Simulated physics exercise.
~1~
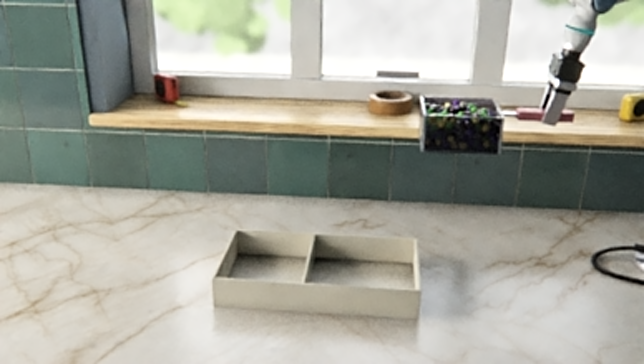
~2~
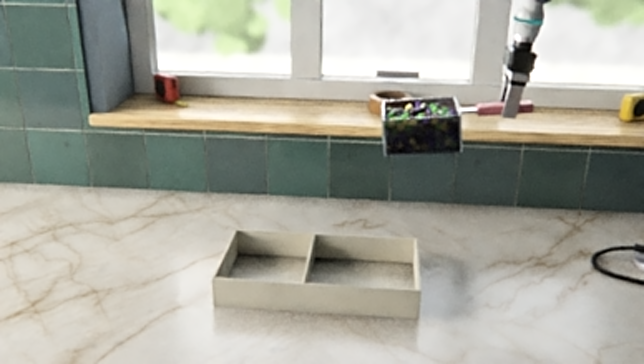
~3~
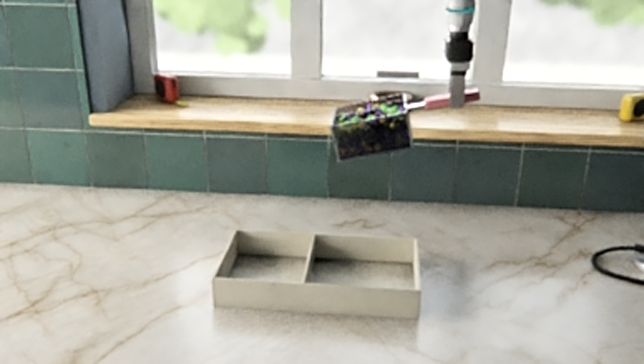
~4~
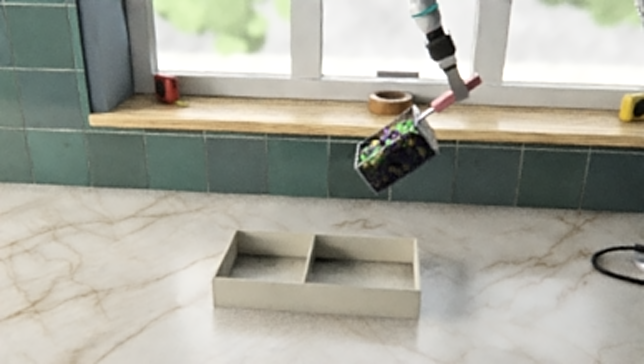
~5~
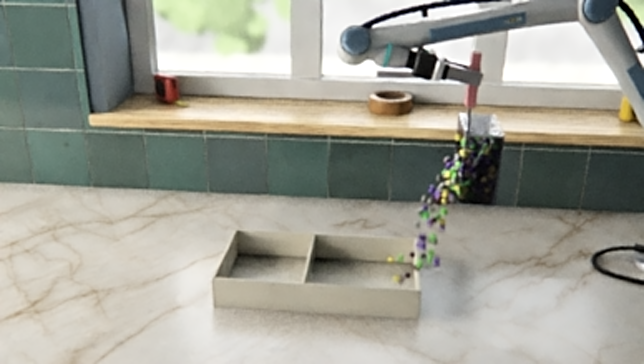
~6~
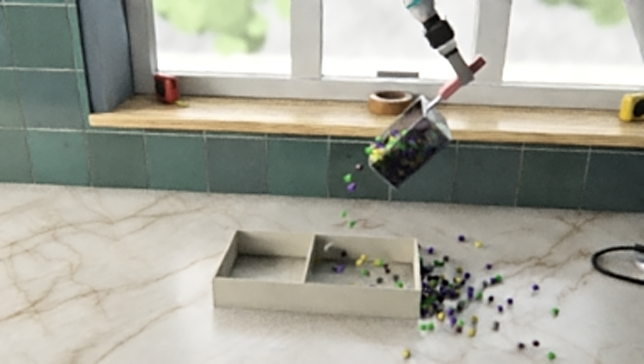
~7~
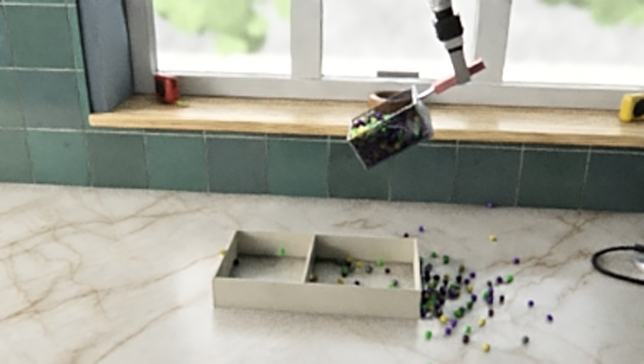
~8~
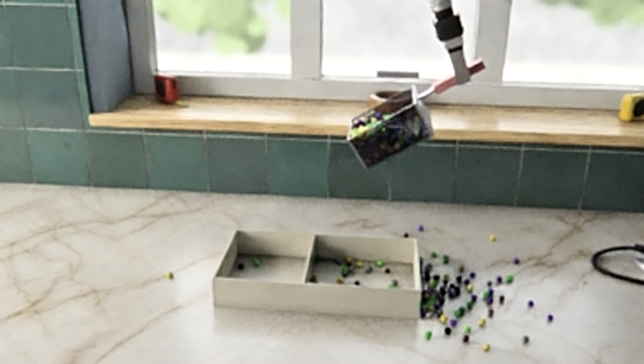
A robotic arm holds a dark, open box of small green, purple and yellow round sweets by a reddish handle, above a pale marble counter, seen from the front and slightly above. Behind it are teal tiles, a wooden sill and a bright window, and a beige crate with two compartments sits below. The arm carries the box left, tilting it, then swings right and tips it steeply, pouring sweets over the crate's right edge. It levels partly while moving back left, scattering more. Many sweets lie on the counter, some in the right compartment, few in the left, and plenty remain boxed.
